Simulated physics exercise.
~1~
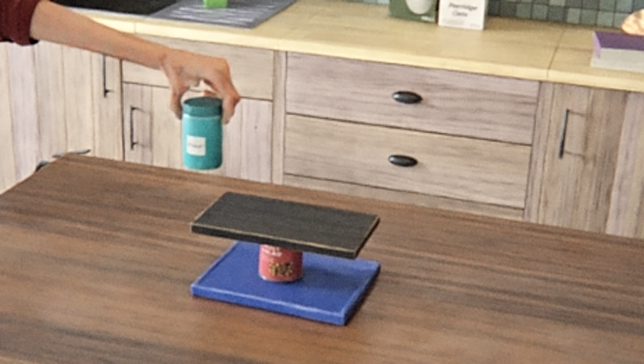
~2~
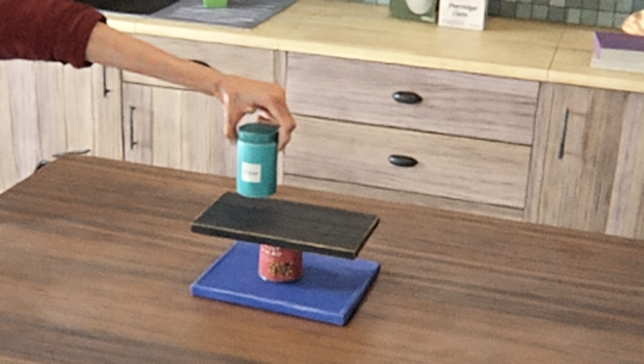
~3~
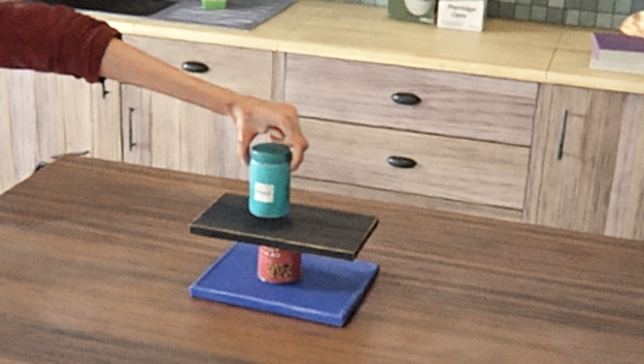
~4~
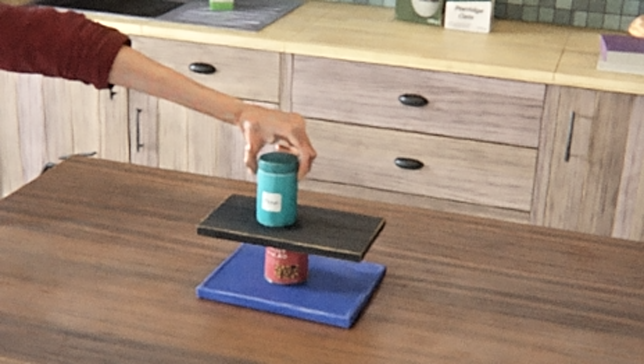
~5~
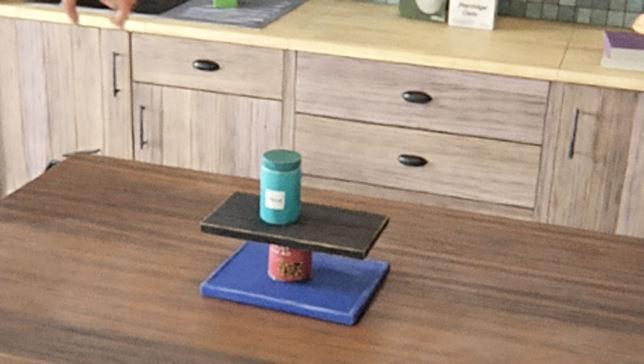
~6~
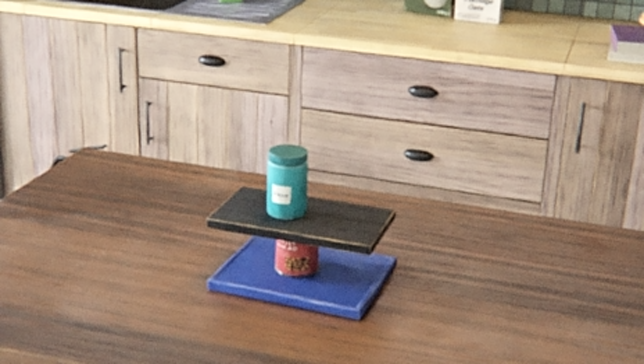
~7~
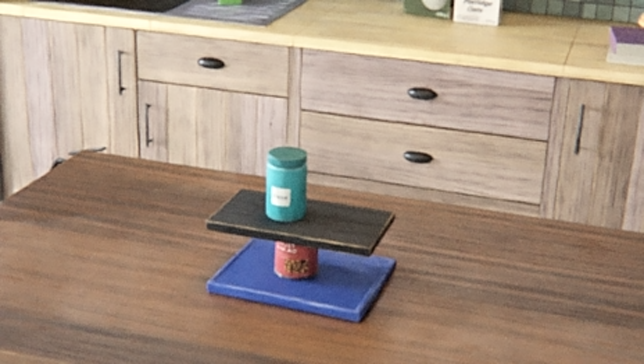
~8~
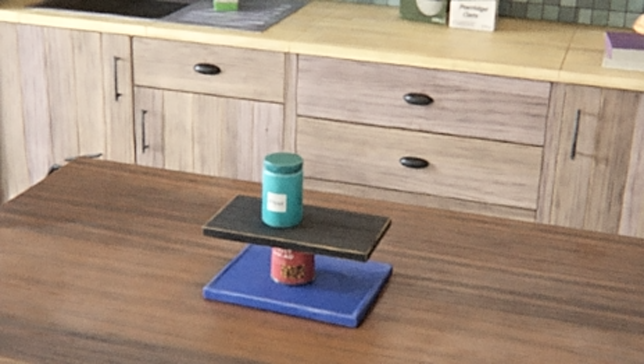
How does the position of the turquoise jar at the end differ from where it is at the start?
At the start the turquoise jar is held in the air to the left of the stack, above the level of the black board. At the end it is farther right and lower, standing upright on the black board.
At first, a hand holds a turquoise jar in the air above a wooden table, to the left of a small stack made of a blue tray, a red pot and a black board balanced on top. The hand carries the jar to the right and lowers it toward the board. It sets the jar down upright, a little left of the middle of the board. Then the fingers let go and the arm draws back to the left, out of view. The jar stays standing, and the whole pile keeps its balance to the end.
